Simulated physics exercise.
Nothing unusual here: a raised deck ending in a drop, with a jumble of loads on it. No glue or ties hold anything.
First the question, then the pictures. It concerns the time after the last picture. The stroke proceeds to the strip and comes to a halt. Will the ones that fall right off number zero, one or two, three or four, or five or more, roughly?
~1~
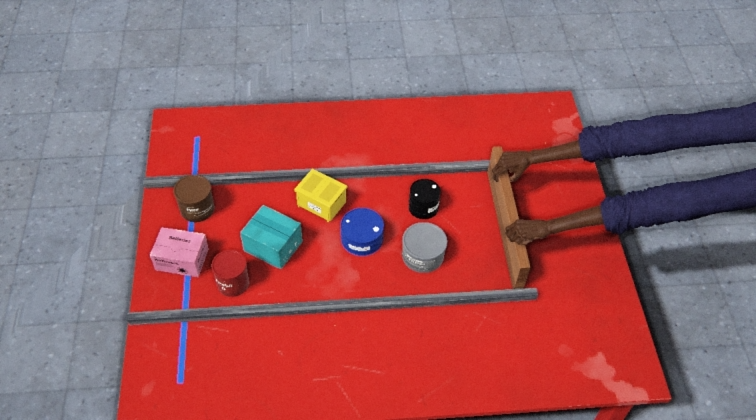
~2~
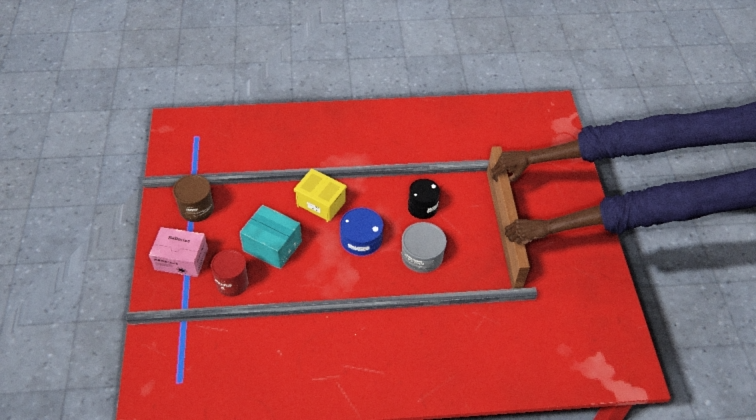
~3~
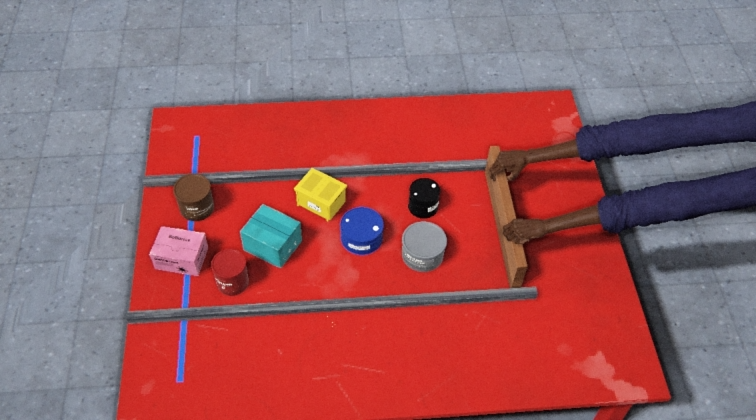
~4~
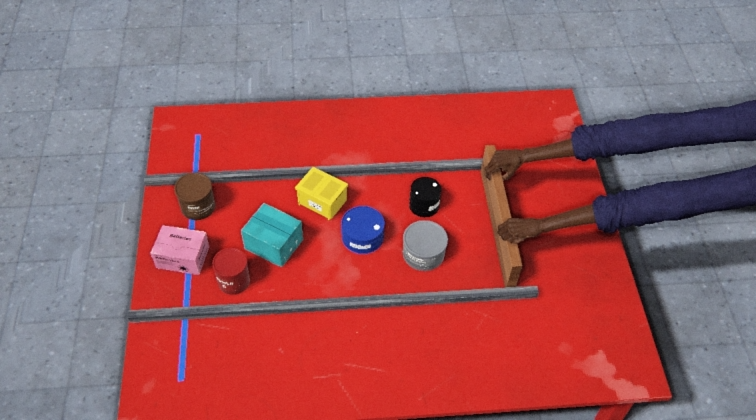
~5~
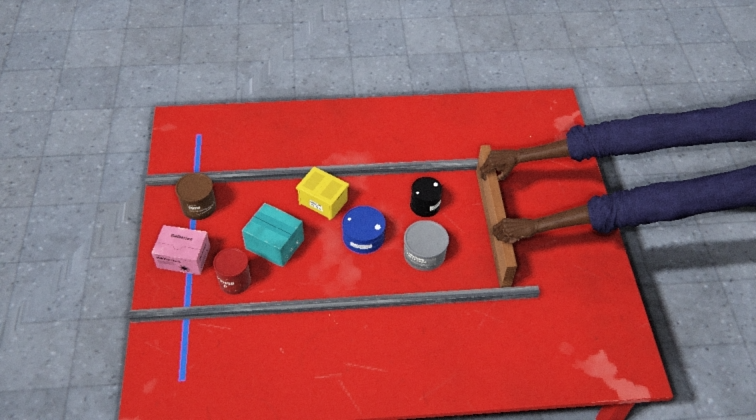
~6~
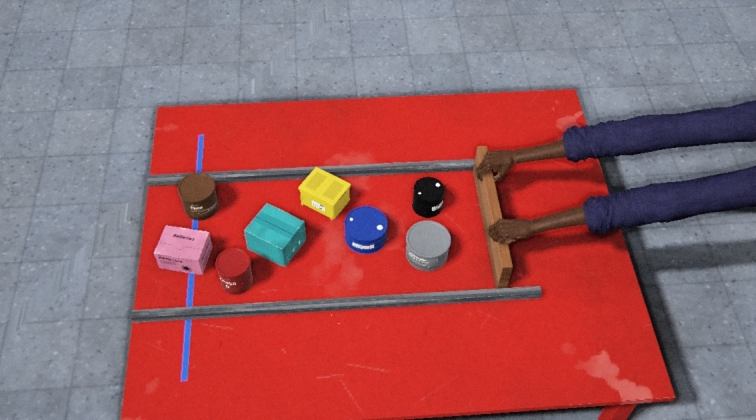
They will number three or four.
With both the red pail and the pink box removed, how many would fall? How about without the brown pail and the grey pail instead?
Result, first then second: 2, 2.
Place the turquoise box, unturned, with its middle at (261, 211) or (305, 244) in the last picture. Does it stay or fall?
First place: It drops down; second place: It drops down.
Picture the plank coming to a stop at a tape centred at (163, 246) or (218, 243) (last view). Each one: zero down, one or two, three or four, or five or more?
The first spot gives five or more, the second gives one to two.
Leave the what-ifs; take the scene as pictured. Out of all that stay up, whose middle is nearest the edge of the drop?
The yellow tote finishes nearest.
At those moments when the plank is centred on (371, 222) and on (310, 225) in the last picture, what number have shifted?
Tally at point one: 4; at point two: 6.
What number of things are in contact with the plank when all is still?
My count gives 3.
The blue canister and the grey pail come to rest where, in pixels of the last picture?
Result: One about (171, 232), other about (167, 277).
Soon after, none off yet; pink box at rest near (184, 250); brown pail at rest near (199, 197); red pail at rest near (235, 272).
Then, none off yet; pink box moved about its own width near (145, 246); brown pail moved about its own width near (157, 202); red pail moved about its own width near (186, 288).
At rest, the number that fall off is three or four; fallen, turquoise box, red pail, brown pail and pink box.
